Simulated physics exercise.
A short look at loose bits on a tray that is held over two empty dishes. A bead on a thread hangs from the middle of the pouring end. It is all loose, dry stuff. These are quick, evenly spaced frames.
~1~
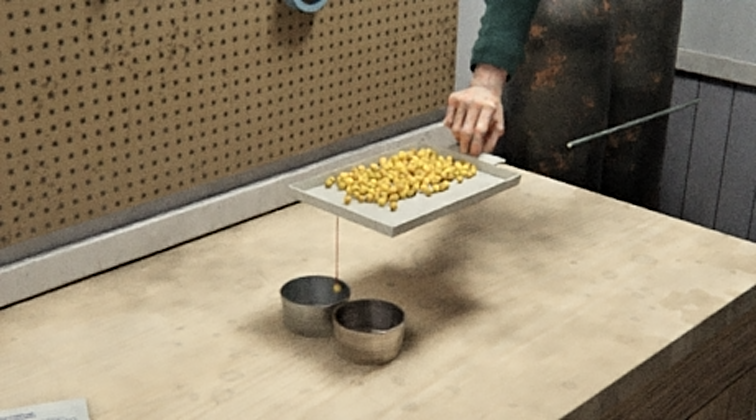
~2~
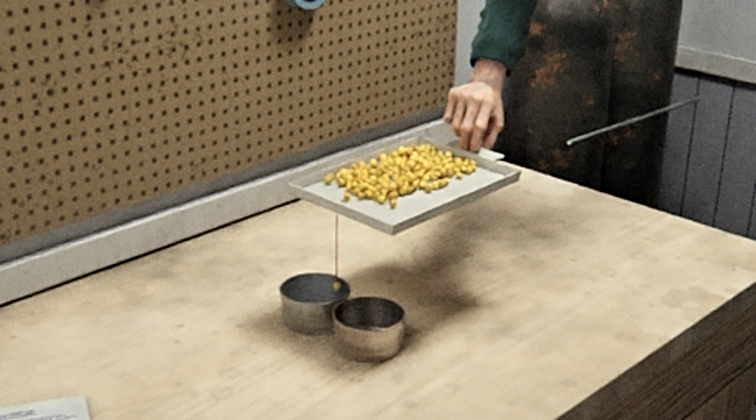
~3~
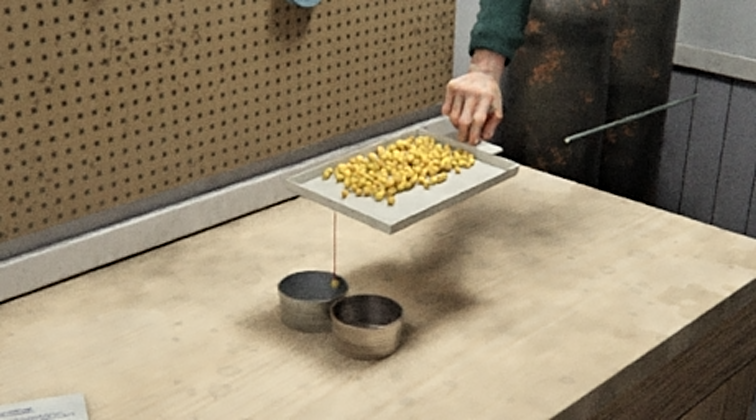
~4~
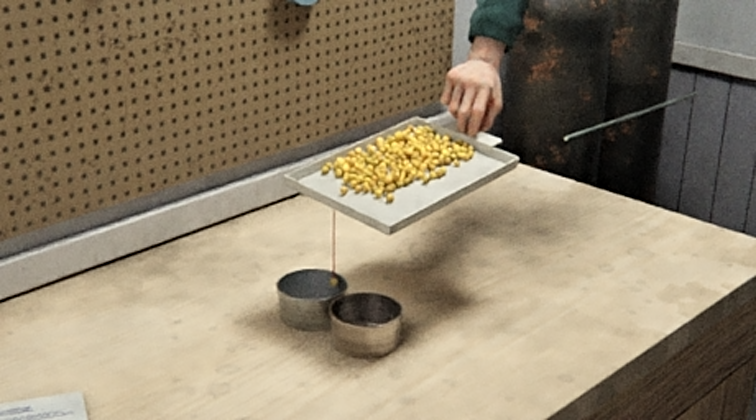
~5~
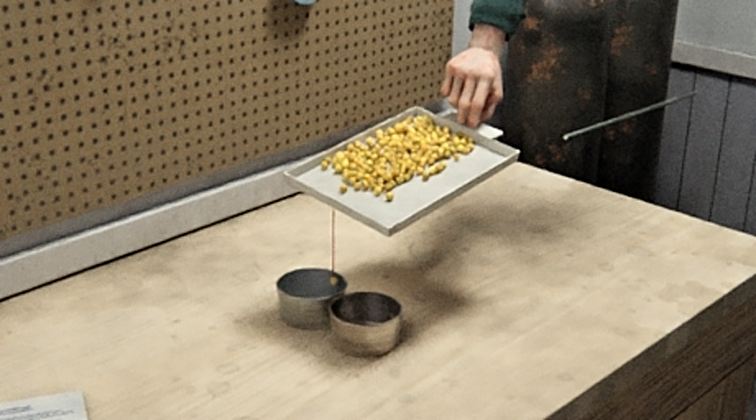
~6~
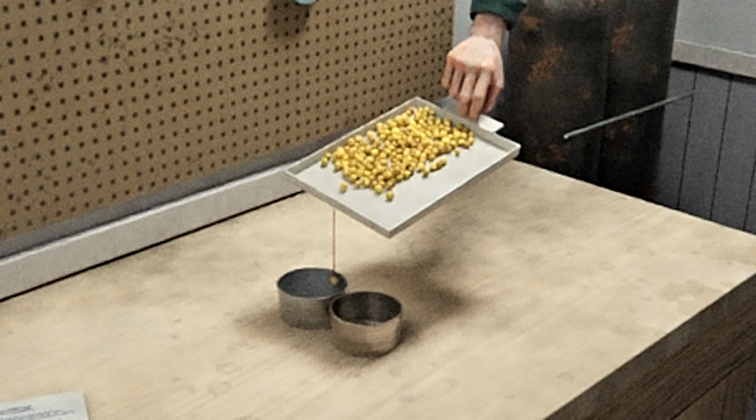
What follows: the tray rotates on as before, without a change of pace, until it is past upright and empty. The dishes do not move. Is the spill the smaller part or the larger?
They take the larger part between them.
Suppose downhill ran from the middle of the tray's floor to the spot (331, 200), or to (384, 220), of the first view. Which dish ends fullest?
At the first place left, at the second right.
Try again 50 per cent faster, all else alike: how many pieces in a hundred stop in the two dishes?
Near 70 %.
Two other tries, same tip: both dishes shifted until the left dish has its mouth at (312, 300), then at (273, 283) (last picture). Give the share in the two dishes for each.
In turn 40 and 20 in a hundred.
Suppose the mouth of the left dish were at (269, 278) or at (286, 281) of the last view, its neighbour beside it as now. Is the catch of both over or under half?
The first try: The smaller part. The second: Below a half.
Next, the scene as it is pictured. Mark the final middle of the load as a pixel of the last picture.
Roughly at (373, 331).
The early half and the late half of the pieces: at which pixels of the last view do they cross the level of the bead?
First near (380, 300), later near (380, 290).
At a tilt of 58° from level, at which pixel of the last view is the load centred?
Near (394, 185).
Just after the last frame, tray tipped steeply; almost all on the tray; just a few in the right dish; just a few outside both; just a few in the air.
A moment on, tray tipped right over; the larger part on the tray; about a tenth in the right dish; about a tenth outside both; just a few in the air.
Further on, tray tipped past a quarter turn; the larger part in the right dish; roughly a quarter outside both.
When it is over, tray tipped past a quarter turn; the larger part in the right dish; not one in the left dish; roughly a quarter outside both.
